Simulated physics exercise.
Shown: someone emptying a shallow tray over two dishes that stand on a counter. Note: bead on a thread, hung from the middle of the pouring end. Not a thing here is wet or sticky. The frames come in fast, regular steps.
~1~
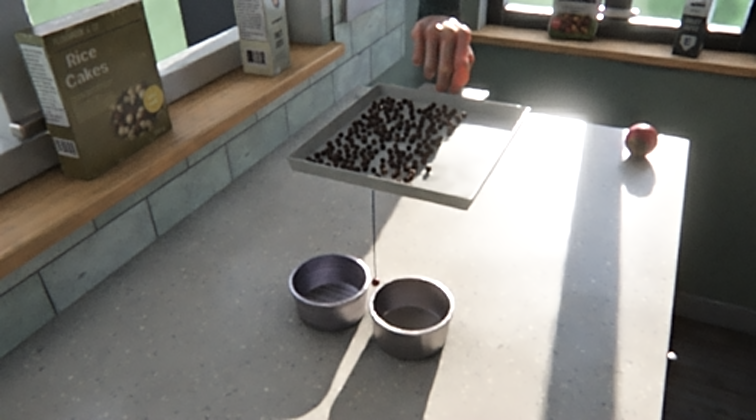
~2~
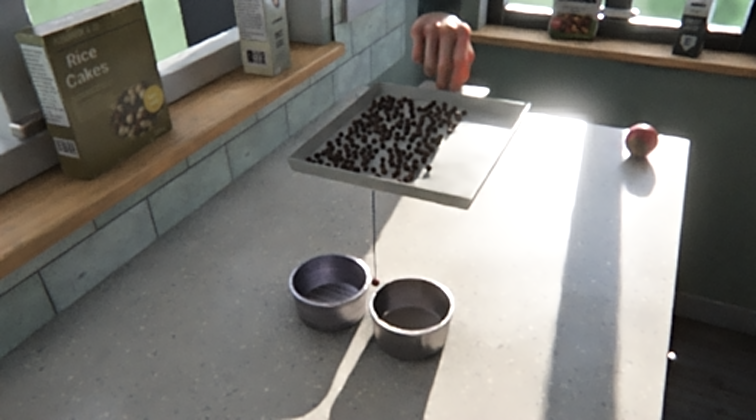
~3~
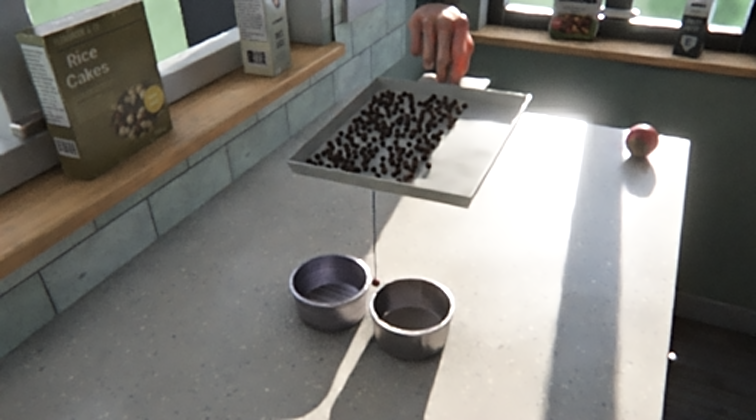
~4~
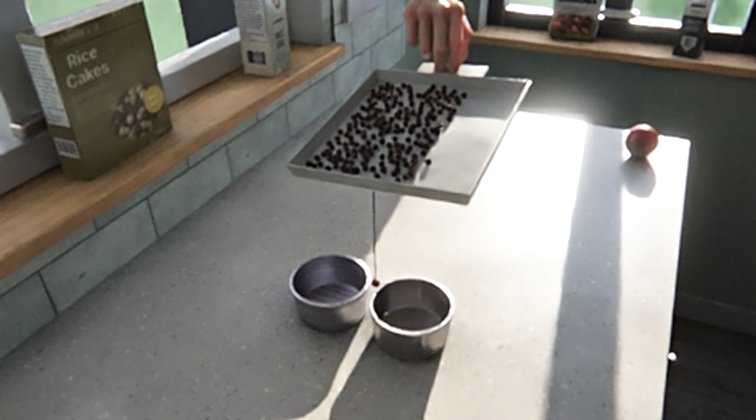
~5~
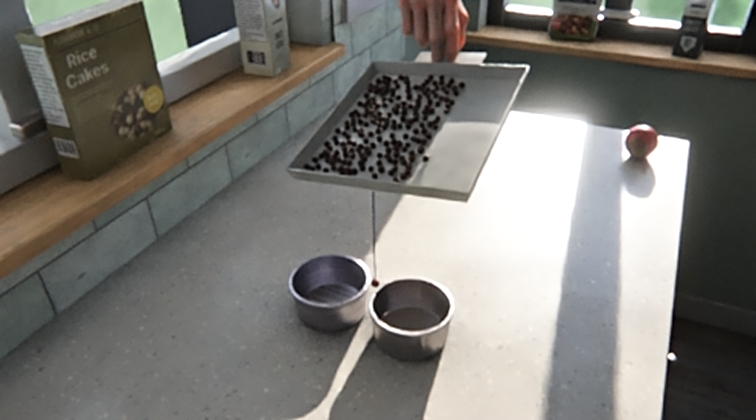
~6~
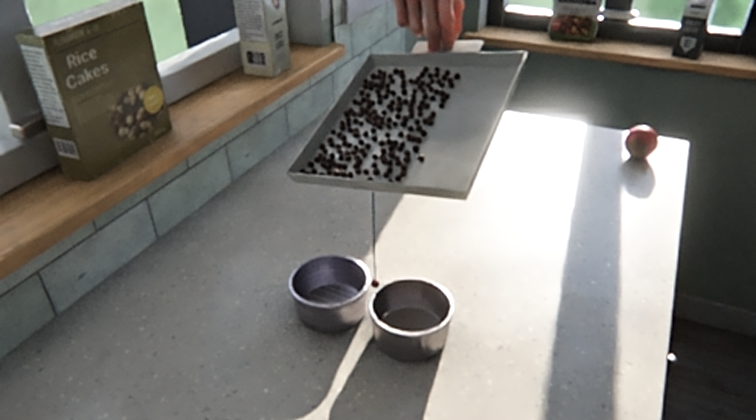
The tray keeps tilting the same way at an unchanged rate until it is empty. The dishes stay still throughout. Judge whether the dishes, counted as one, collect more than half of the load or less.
Catch is a majority.
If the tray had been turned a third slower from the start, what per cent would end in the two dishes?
Around 60 percent.
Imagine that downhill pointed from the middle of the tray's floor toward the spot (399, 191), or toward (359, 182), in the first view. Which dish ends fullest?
Note: Place 1, the dish at the right; place 2, the dish at the left.
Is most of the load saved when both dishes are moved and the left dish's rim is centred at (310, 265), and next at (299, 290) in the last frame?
The bulk of it and then the bulk of it.
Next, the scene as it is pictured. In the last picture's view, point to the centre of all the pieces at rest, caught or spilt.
Somewhere around (322, 304) in the last picture.
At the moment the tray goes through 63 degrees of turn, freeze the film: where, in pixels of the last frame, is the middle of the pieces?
Load centre: Approx. (324, 168).
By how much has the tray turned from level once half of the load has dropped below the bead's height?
95°, roughly.
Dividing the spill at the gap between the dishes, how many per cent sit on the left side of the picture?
It comes to near 100 percent of the spill.
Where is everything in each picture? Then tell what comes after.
In the first frame, corners of the pouring end at (291, 156) and (468, 196), level; middle of the load at (390, 136), allspice berries; left dish at (311, 314); right dish at (395, 342); bead on its thread at (375, 282).
In the second frame, corners of the pouring end at (291, 157) and (468, 196), level; middle of the load at (390, 135).
In the third frame, corners of the pouring end at (291, 159) and (468, 194), tipped barely, lowest at the left corner; middle of the load at (390, 132).
In the fourth frame, corners of the pouring end at (290, 163) and (467, 192), tipped a little, lowest at the left corner; middle of the load at (389, 128).
In the fifth frame, corners of the pouring end at (290, 167) and (465, 189), tipped a little, lowest at the left corner; middle of the load at (386, 124).
In the sixth frame, corners of the pouring end at (290, 171) and (463, 188), tipped clearly, lowest at the left corner; middle of the load at (382, 122), nearly all on the move; left dish at (311, 315); right dish at (394, 343).
Soon, tray tipped steeply; nearly all on the tray; a stray few outside both; a small part in the air.
A while on, tray tipped past a quarter turn; a small part on the tray; about half in the left dish; about a quarter outside both; about a quarter in the air.
Towards the end, tray tipped past a quarter turn; most in the left dish; about a quarter outside both.
Finally, tray tipped past a quarter turn; none in the right dish; most in the left dish; about a quarter outside both.
